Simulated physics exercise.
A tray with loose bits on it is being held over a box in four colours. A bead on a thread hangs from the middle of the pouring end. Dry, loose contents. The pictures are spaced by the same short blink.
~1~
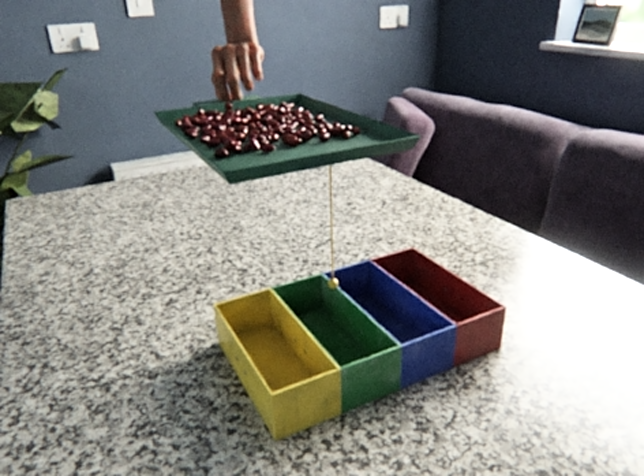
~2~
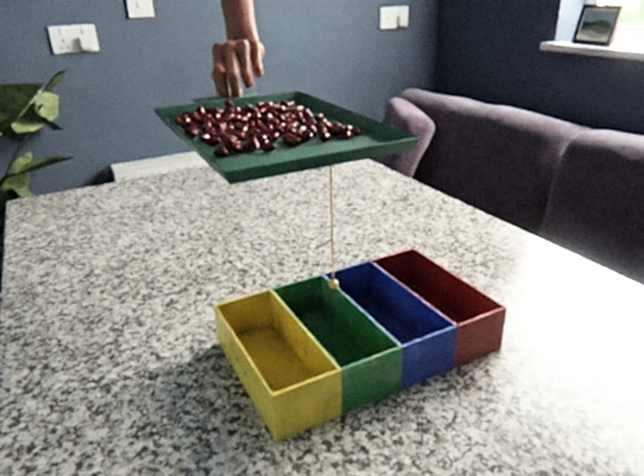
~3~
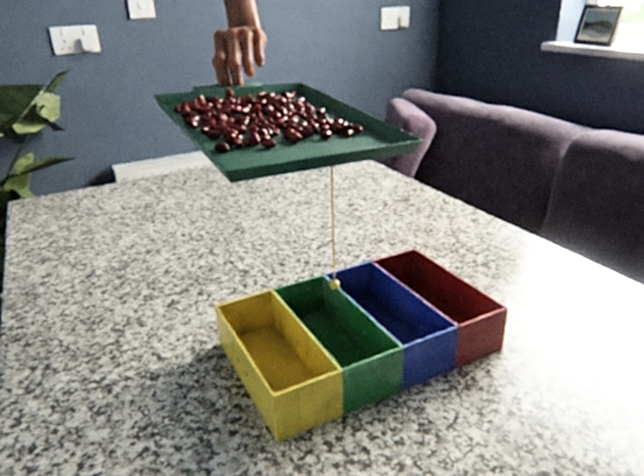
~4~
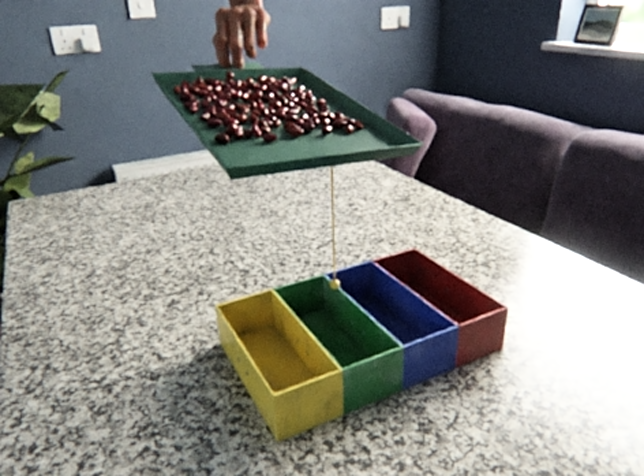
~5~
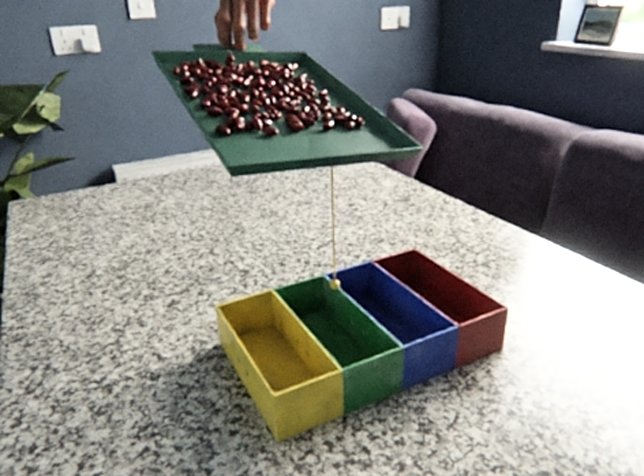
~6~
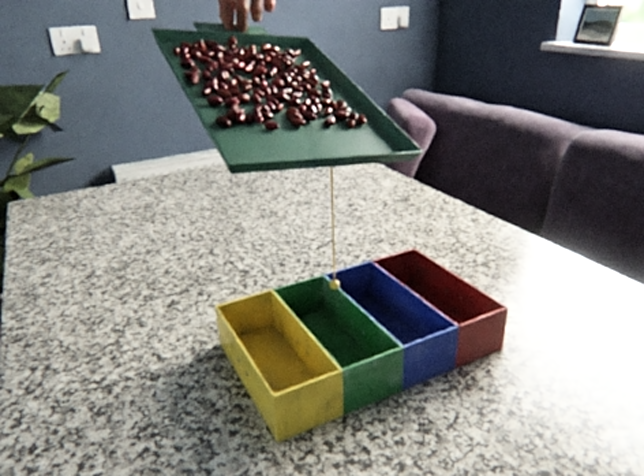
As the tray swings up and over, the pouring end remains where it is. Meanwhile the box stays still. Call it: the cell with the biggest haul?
The red compartment.
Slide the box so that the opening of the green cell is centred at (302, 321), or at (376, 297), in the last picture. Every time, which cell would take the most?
For the first spot the answer is the red cell, and for the second spot it is the blue one.
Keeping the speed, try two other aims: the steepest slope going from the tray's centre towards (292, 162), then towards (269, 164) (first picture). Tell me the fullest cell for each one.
The first time it is the cell in yellow, and the second time it is the cell in yellow.
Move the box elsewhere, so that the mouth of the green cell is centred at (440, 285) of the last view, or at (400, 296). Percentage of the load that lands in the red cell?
You'd get near 0 per cent and afterwards near 0 per cent.
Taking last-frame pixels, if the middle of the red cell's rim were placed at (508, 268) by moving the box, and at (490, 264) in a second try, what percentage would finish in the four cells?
Close to 100 in a hundred, then close to 100 in a hundred.
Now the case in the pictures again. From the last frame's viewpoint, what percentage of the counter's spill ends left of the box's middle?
I make it about 0 percent or so.
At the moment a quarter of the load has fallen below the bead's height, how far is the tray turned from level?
At roughly 75°.
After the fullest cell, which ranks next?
Just behind the top cell comes that blue cell.
Soon after the last picture, tray tipped steeply; about two thirds on the tray; a stray few in the blue cell; about a third falling or outside the box.
A little later, tray tipped past a quarter turn; about half in the red cell; about a quarter in the blue cell; a small part in the green cell; a stray few in the yellow cell; about a quarter falling or outside the box.
Later still, tray tipped past a quarter turn; about half in the red cell; about a quarter in the blue cell; a small part in the green cell; a stray few in the yellow cell; a small part falling or outside the box.
At rest, tray tipped past a quarter turn; about half in the red cell; about a quarter in the blue cell; a small part in the green cell; a stray few in the yellow cell; a small part outside the box.
